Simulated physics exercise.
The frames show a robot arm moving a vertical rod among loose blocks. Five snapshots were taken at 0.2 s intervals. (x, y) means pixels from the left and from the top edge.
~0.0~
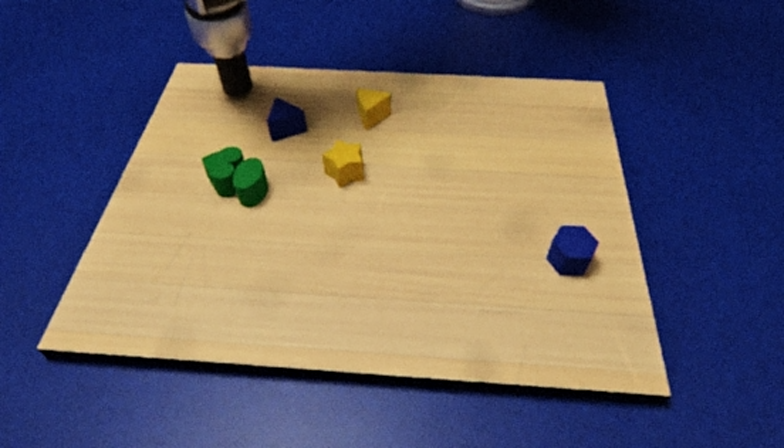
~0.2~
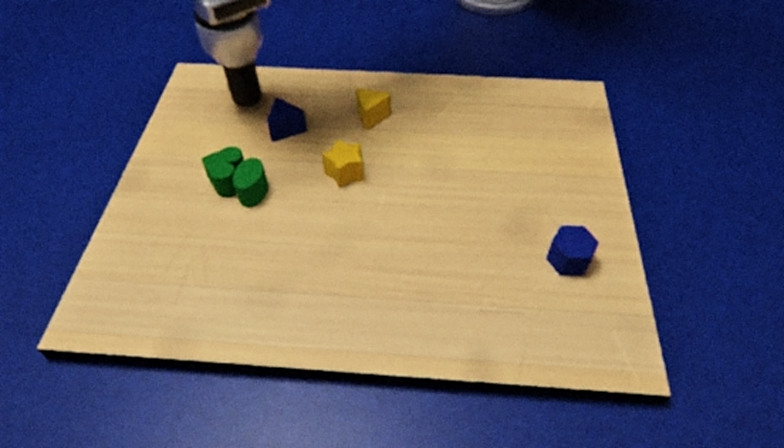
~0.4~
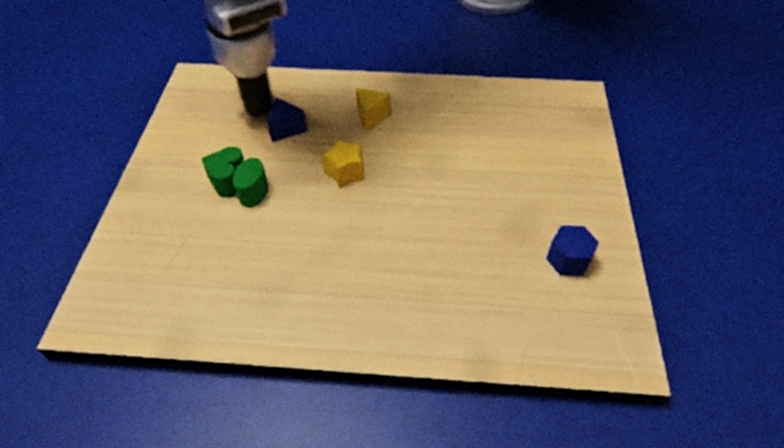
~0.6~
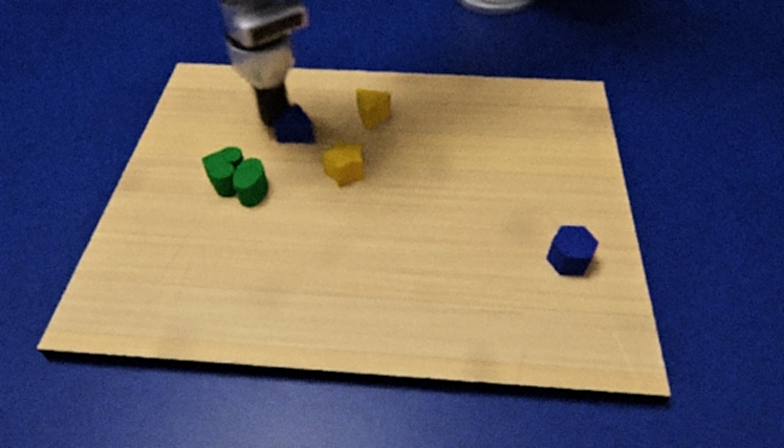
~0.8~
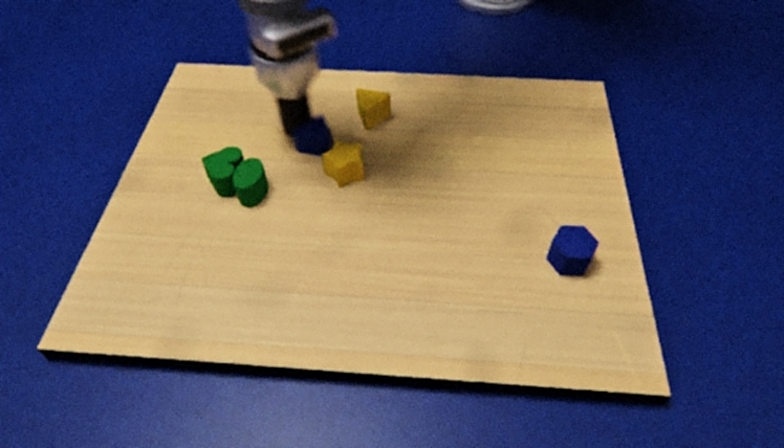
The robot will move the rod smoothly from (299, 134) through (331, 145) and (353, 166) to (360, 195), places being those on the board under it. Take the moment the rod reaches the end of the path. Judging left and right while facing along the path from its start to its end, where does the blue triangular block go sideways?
Rightward.
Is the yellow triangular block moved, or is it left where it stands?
Left where it is.
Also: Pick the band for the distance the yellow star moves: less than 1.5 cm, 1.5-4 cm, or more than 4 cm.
The best fit is over 4 cm.
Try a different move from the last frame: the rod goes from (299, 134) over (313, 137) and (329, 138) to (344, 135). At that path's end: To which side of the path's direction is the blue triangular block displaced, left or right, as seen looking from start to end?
That block drifts right.
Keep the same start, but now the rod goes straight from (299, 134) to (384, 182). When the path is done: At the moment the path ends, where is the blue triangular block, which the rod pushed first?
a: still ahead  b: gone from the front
Correct choice: A.
On the path given first. One third of the way, rod (331, 139); blue triangular block (343, 143), turned 30° clockwise; yellow star (361, 165), turned 15° clockwise.
Two thirds of the way, rod (353, 160); blue triangular block (362, 167), turned 35° clockwise; yellow star (382, 189).
At the end, rod (360, 188); blue triangular block (372, 197), turned 20° clockwise; yellow star (403, 209), turned 20° anticlockwise; yellow triangular block in place.
